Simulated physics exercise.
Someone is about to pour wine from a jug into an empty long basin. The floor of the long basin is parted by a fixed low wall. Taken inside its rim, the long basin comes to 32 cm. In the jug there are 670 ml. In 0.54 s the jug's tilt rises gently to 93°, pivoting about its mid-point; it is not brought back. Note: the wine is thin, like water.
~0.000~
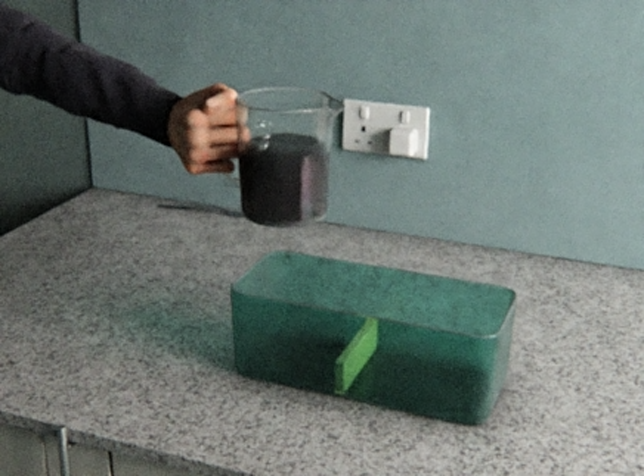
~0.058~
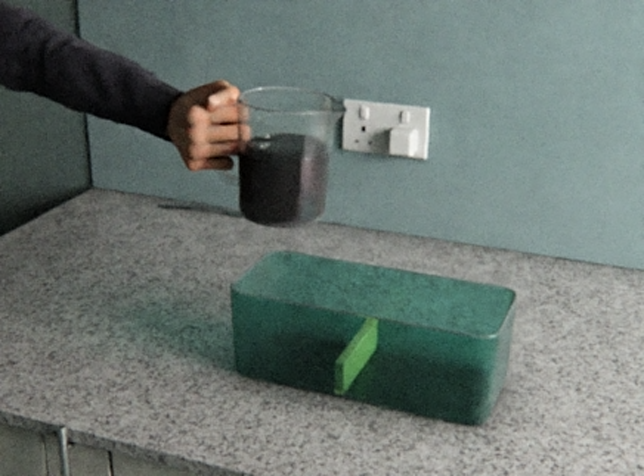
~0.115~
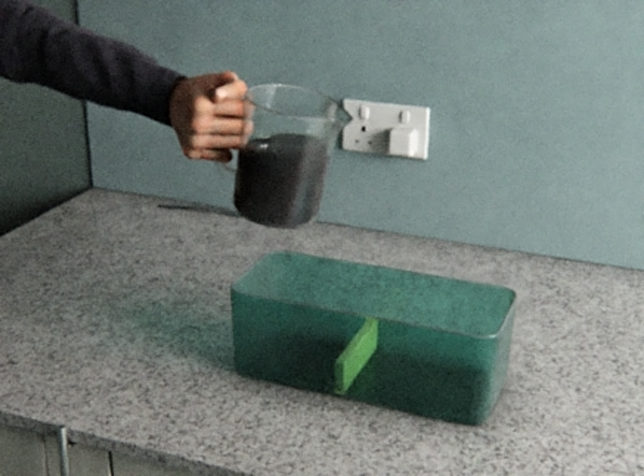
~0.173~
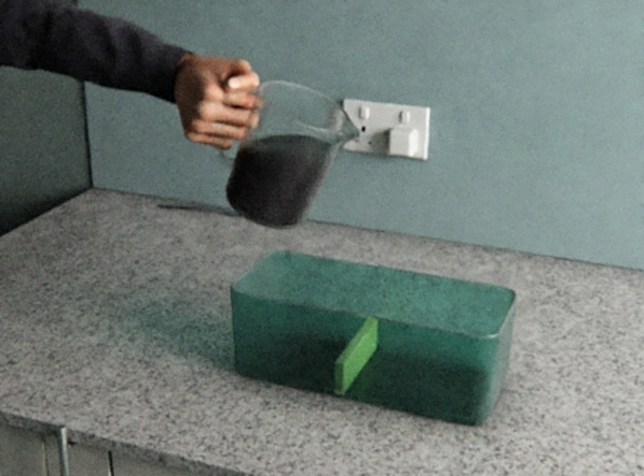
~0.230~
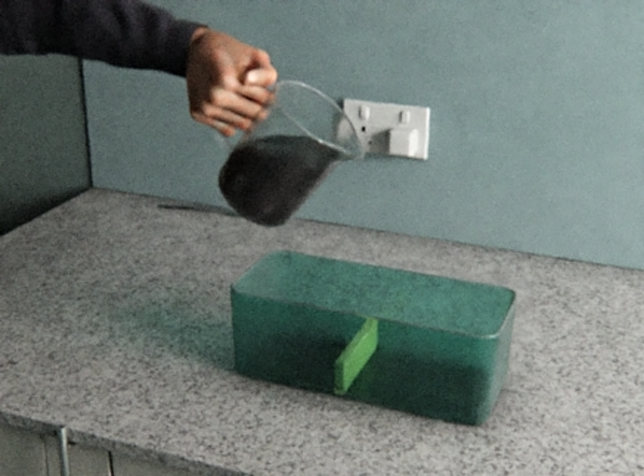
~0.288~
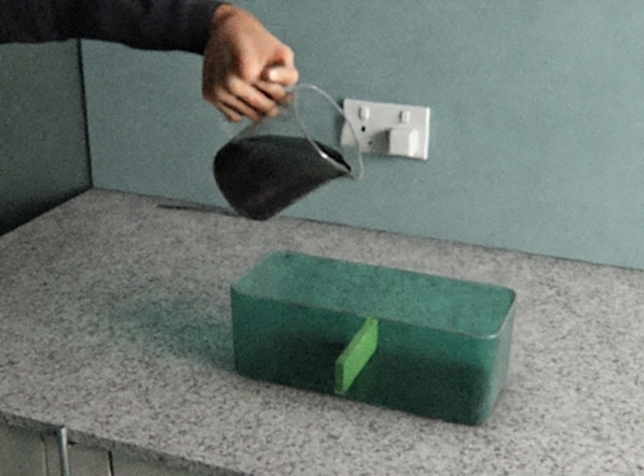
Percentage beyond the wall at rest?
91 per cent.
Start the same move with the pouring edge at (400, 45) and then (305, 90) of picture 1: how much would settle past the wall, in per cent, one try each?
I'd say 55 percent on the first go, 70 percent on the next.
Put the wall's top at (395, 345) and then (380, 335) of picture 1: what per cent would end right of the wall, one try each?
65 in a hundred, followed by 85 in a hundred.
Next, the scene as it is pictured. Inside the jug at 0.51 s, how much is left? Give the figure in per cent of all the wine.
Close to 72 percent of the liquid remains at that time.
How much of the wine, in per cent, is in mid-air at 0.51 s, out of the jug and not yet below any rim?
Around 22 in a hundred.
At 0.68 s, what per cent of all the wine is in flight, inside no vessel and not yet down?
Airborne fraction: Approx. 22 %.
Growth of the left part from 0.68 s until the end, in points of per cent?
About 5 percent.
After 0.51 s the tilt is 92° and 71 per cent is still to pour, 0 is left of the wall and 7 right of it.
After 0.68 s the tilt is 93° and 34 per cent is still to pour, 0 is left of the wall and 43 right of it.
After 0.85 s the tilt is 93° and 17 per cent is still to pour, 3 is left of the wall and 69 right of it.
After 1.04 s the tilt is 93° and 8 per cent is still to pour, 5 is left of the wall and 82 right of it.
In the end 6 per cent lies left of the wall, 91 right of it and 2 outside.
